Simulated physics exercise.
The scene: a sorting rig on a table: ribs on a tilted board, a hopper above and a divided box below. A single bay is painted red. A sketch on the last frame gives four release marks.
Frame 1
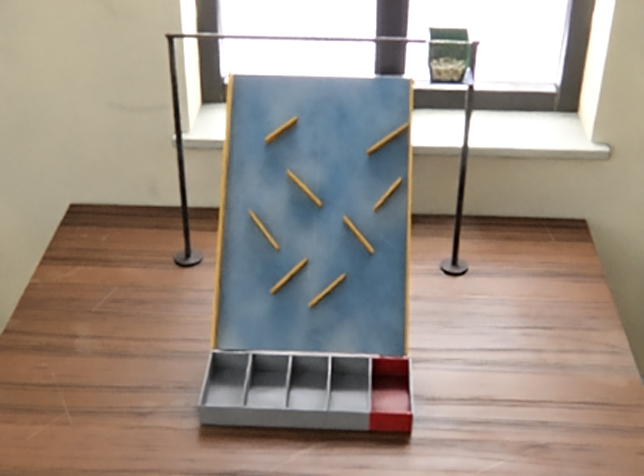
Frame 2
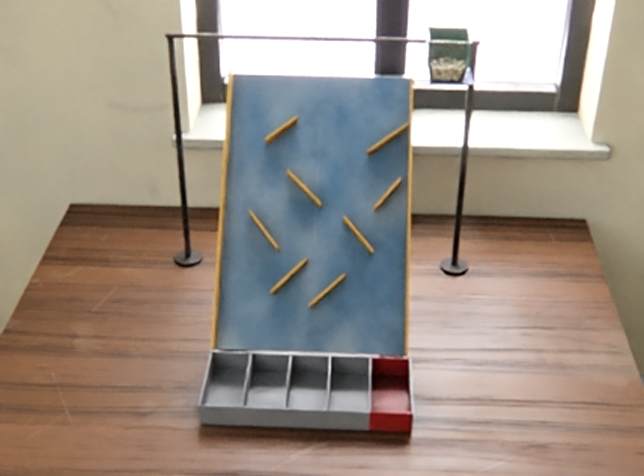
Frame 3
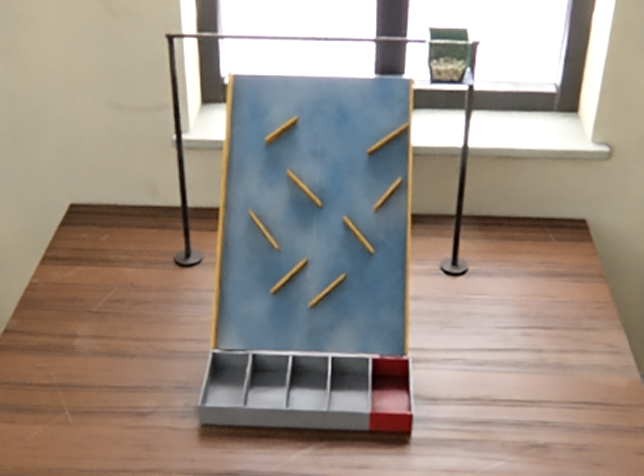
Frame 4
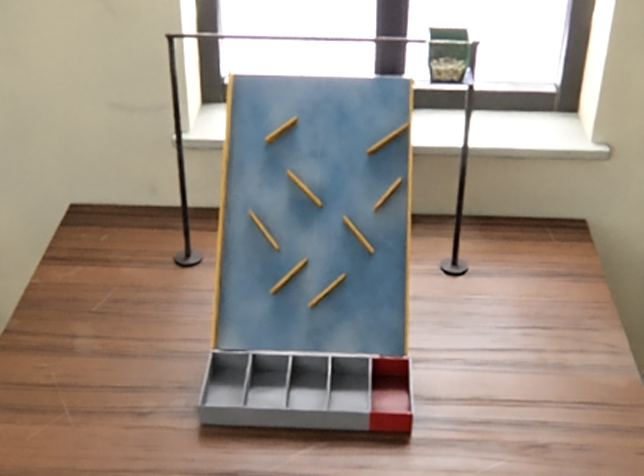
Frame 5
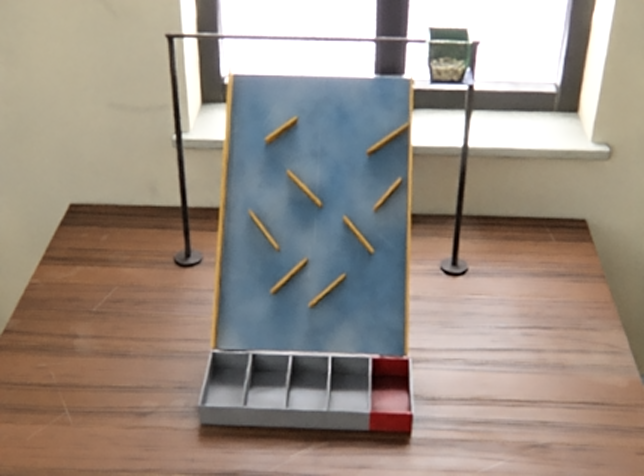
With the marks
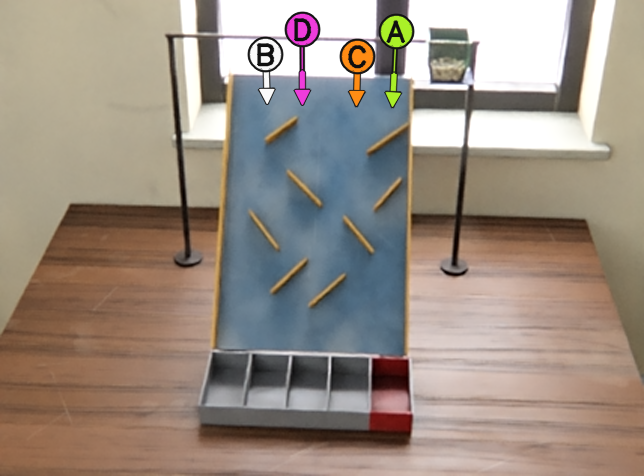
A tilted blue board with eight slanted yellow ribs stood on a wooden table, a small hopper above it and a divided box with a red right-hand bay below, and nothing visibly moved.
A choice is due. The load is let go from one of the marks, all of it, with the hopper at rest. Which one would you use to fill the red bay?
Choose C.
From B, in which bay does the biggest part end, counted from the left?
The first.
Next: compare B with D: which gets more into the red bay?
That would be D.
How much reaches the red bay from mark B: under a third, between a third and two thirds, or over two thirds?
Mark B gives under a third.
On the marked copy, mark A meets the board at (392, 101); mark B meets the board at (267, 98); mark C meets the board at (356, 100); mark D meets the board at (302, 99).
If A is chosen, about a quarter in the red bay, about two thirds in other bays, a small part held on the board.
If B is chosen, none in the red bay, nearly all in other bays.
If C is chosen, about half in the red bay, about half in other bays.
If D is chosen, about a quarter in the red bay, most in other bays, a stray few held on the board.
